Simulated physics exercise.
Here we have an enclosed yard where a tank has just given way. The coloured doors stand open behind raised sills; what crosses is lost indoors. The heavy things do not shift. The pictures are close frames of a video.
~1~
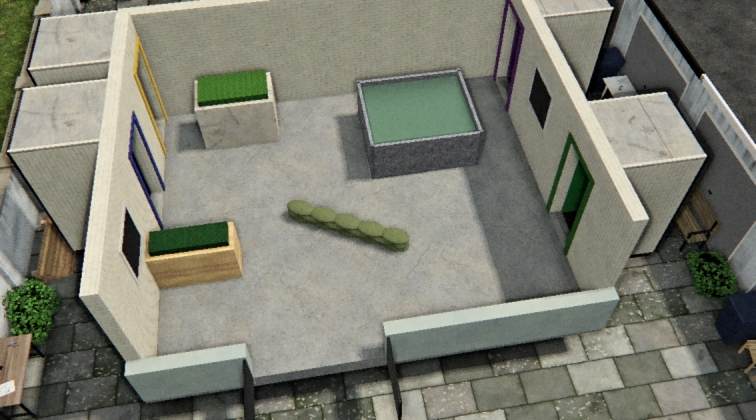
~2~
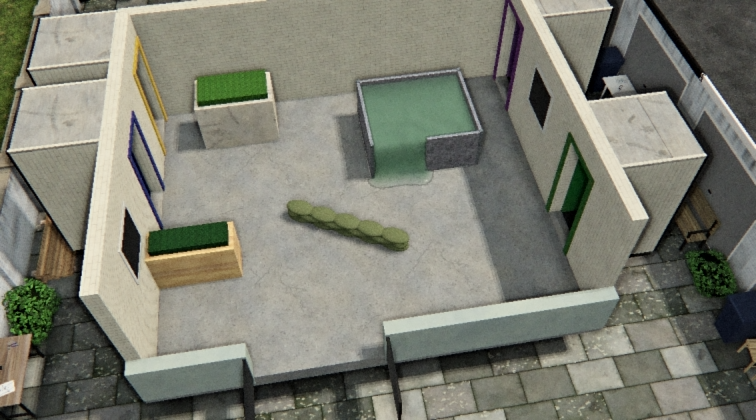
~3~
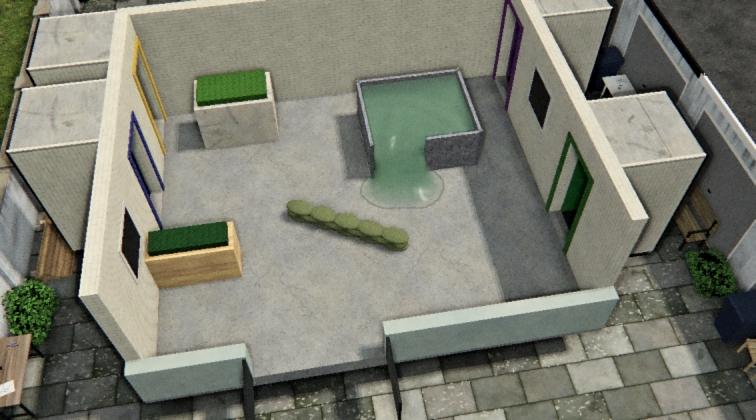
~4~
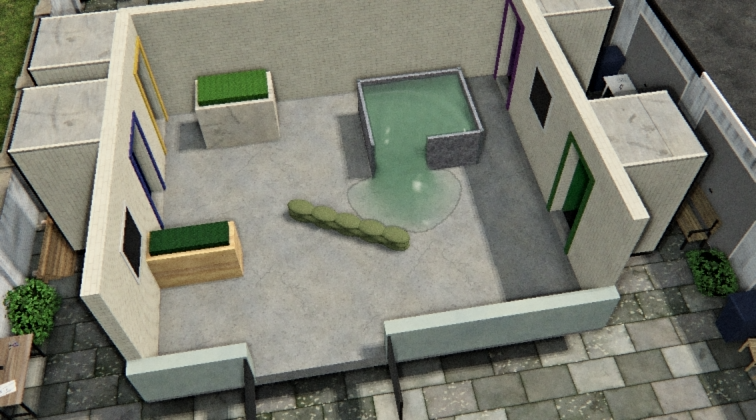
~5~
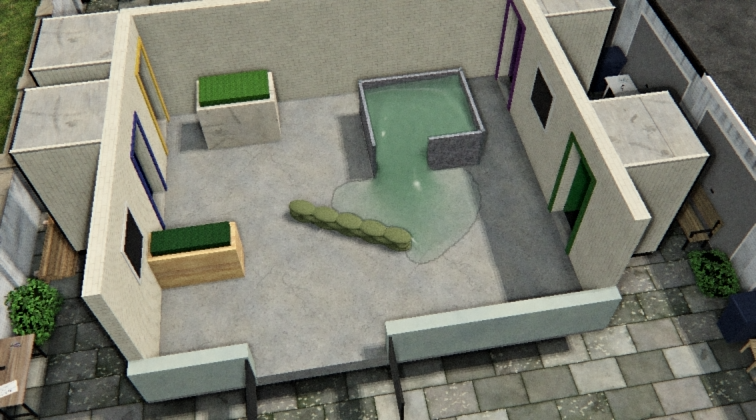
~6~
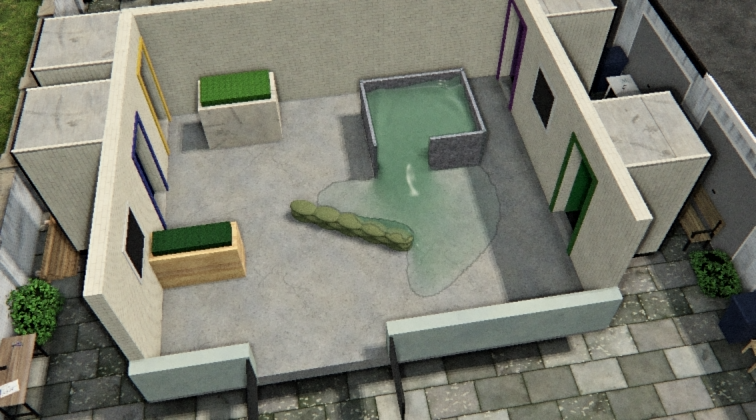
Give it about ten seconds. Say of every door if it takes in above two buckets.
One by one: The green door takes more than that; the blue door takes more than that; the yellow door stays under that; the purple door stays under that.
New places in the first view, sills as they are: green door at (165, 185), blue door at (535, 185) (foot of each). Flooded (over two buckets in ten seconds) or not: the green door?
My reading: The green one goes over.
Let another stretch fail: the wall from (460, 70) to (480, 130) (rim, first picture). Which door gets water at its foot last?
It is the blue one.
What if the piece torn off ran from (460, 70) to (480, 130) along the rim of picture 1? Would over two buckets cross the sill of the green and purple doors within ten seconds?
In short: The green one passes that mark; the purple one takes more.
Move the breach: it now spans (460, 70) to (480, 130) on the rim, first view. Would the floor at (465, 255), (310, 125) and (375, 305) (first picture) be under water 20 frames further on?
In that order: Wet, flooded, wet.
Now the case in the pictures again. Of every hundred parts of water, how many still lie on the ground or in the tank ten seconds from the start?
Near 86 in a hundred.
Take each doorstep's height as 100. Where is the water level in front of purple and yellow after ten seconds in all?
In turn 50 and 50 per cent.
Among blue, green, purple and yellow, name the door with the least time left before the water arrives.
That is the green-painted one.
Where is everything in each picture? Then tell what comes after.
The first picture shows still water in the water tank at (418, 109).
In the second picture, water pours out at (400, 163) and has run to (370, 180).
In the third picture, water pours out at (399, 164) and has run to (432, 200).
In the fourth picture, the front is at (423, 228), out from the gap at (400, 164).
In the fifth picture, water pours out at (402, 165) and has run to (431, 257).
In the sixth picture, water pours out at (403, 164) and has run to (420, 291).
A moment on, water covers 30 % of the floor; the green door wet at the sill, nothing in, the blue door not reached, the yellow door not reached, the purple door not reached.
Next, water covers 45 % of the floor; the green door wet at the sill, nothing in, the blue door not reached, the yellow door not reached, the purple door not reached.
Then, water covers 60 % of the floor; the green door over two buckets in, the blue door wet at the sill, nothing in, the yellow door wet at the sill, nothing in, the purple door not reached.
Later, water covers 95 % of the floor; the green door far over two buckets in, the blue door under two buckets in, the yellow door wet at the sill, nothing in, the purple door wet at the sill, nothing in.
In the end, water covers 95 % of the floor; the green door far over two buckets in, the blue door over two buckets in, the yellow door wet at the sill, nothing in, the purple door wet at the sill, nothing in.
